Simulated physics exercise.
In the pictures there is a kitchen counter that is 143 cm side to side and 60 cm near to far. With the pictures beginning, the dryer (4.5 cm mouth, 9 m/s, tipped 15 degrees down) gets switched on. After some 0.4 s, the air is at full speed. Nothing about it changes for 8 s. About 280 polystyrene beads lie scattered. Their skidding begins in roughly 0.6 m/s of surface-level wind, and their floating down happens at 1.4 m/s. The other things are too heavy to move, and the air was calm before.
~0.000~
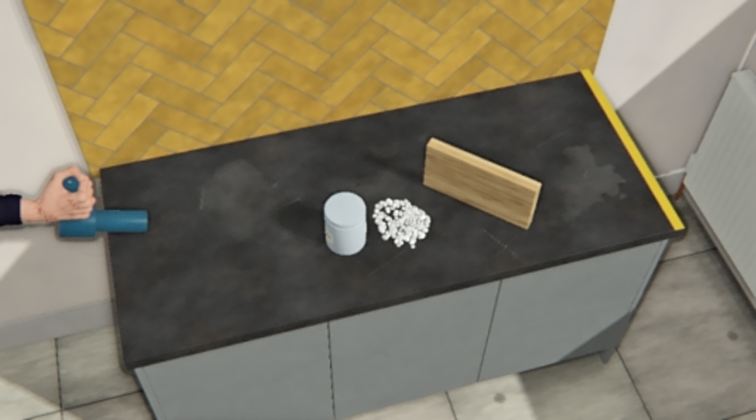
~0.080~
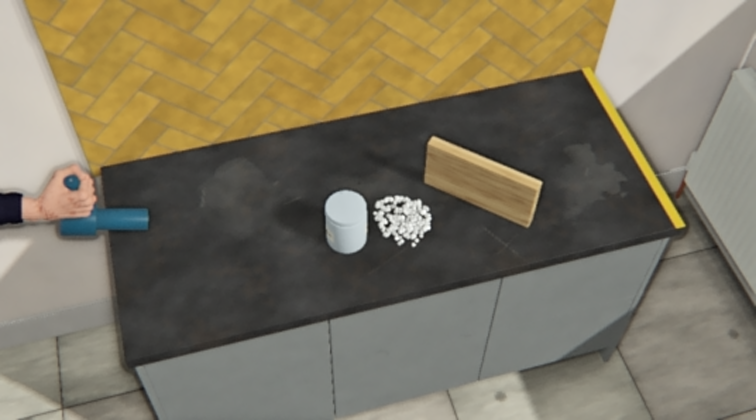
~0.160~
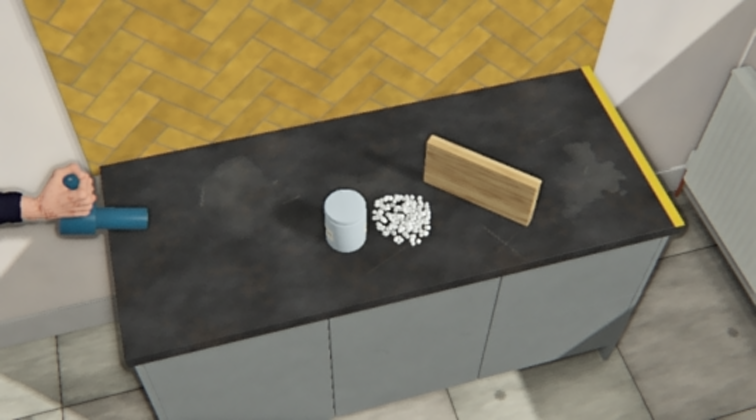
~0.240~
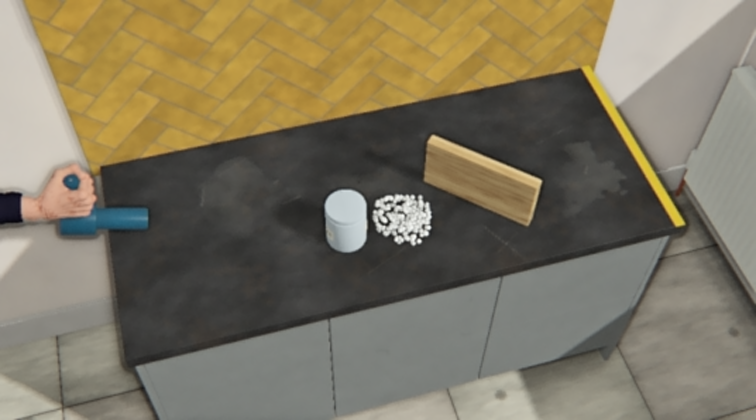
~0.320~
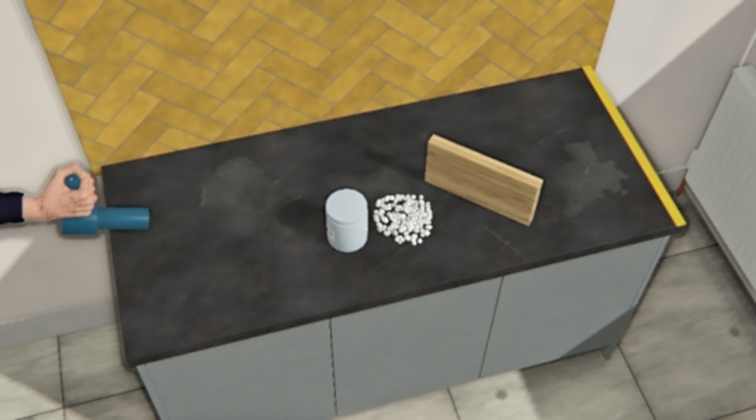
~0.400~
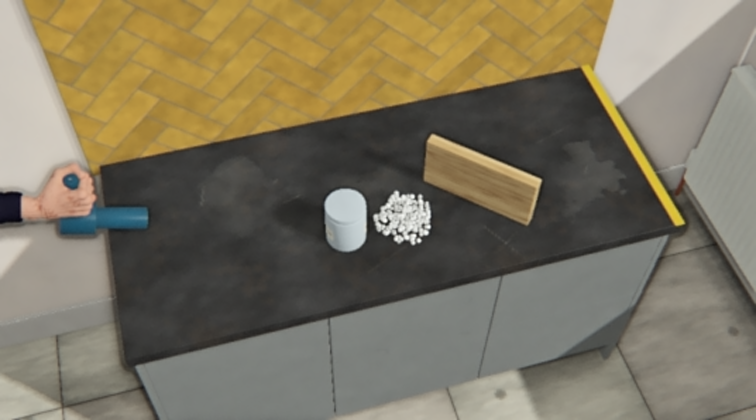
White beads barely shift beside a jar as a hand holds a blue dryer still.
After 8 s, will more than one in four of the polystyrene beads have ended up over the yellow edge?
No.
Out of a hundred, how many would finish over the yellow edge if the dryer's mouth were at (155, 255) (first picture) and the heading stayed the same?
About 4 %.
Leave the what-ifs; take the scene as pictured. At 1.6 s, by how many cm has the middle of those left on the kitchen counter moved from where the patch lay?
It works out to close to 5 cm.
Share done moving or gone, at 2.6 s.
Roughly 90 % of them.
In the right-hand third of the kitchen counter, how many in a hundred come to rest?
0 %.
After 1.6 s, 29 % are on the move or not yet settled, 0 % are over the yellow edge; the middle of those still in play is near (424, 234).
After 2.6 s, 15 % are on the move or not yet settled, 0 % are over the yellow edge; the middle of those still in play is near (412, 236).
After 4.4 s, 10 % are on the move or not yet settled, 0 % are over the yellow edge.
After 8.0 s, at the end, 0 % are over the yellow edge.
